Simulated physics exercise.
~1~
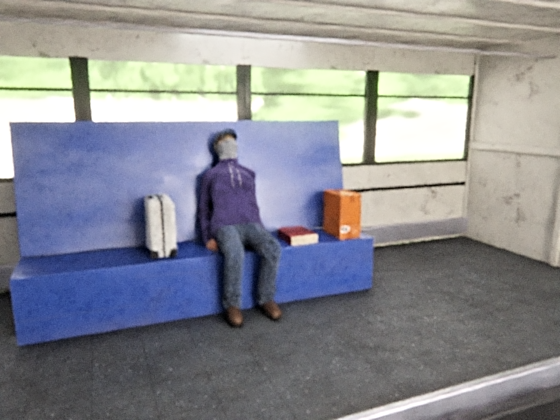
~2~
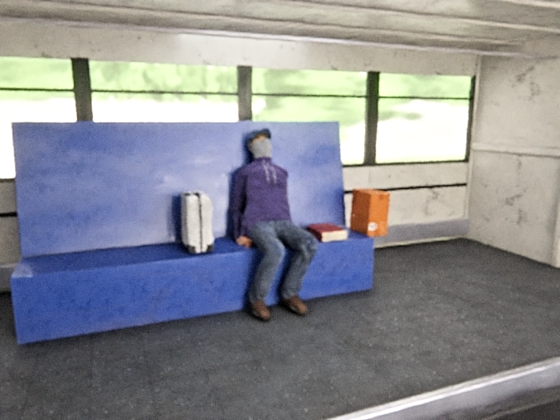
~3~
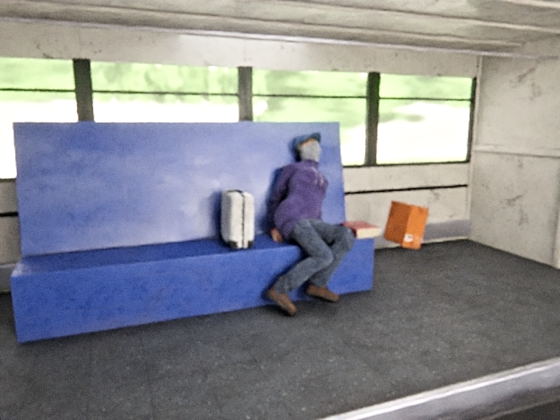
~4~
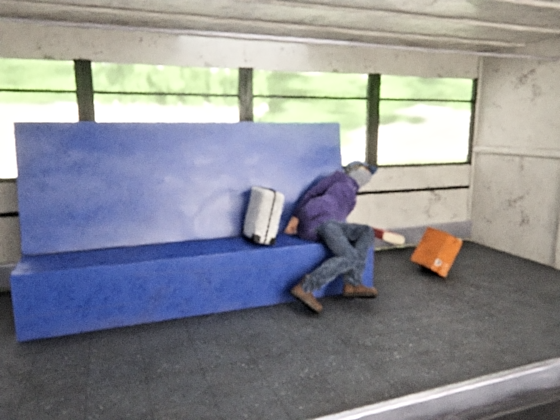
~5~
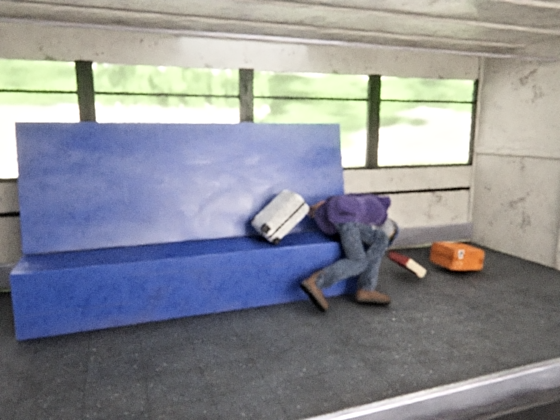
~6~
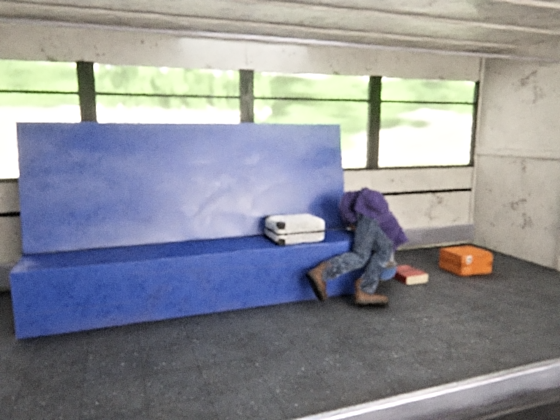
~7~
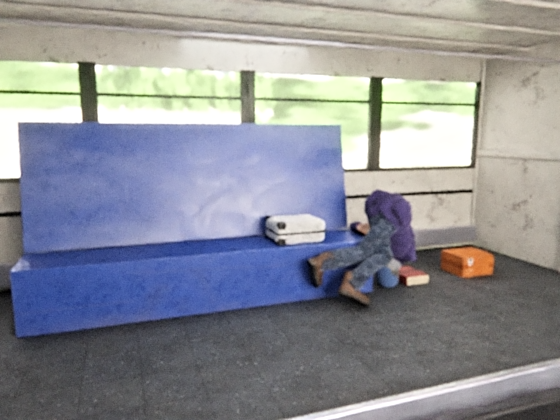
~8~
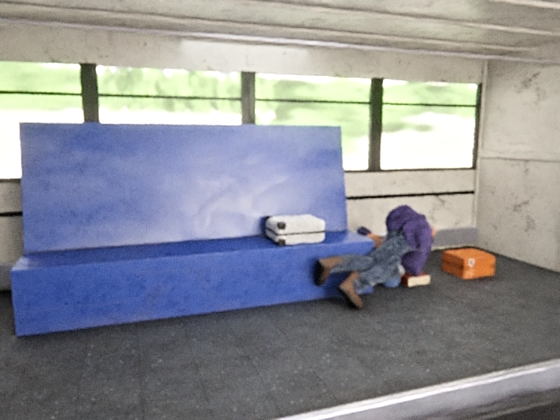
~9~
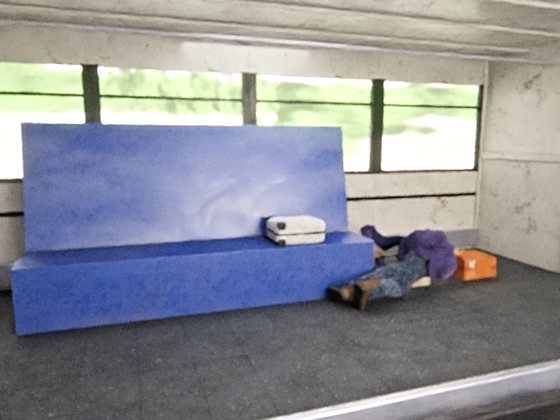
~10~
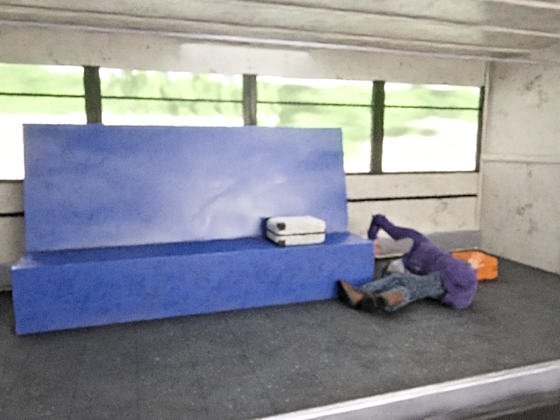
Inside a rail car with bright windows, seen from across the aisle, a limp figure in a purple top, jeans and a cap sits on a long blue bench. A white case stands to the left, with a red folder and an orange pack to the right. Everything loose slides right, and the orange pack drops off the bench end, tips over and lands on the floor. The sleeper topples right over the end as the folder falls and the white case tips flat on the seat. The sleeper folds headfirst, slips off the bench and ends sprawled on the floor, partly hiding the orange pack, while the white case stays on the seat.
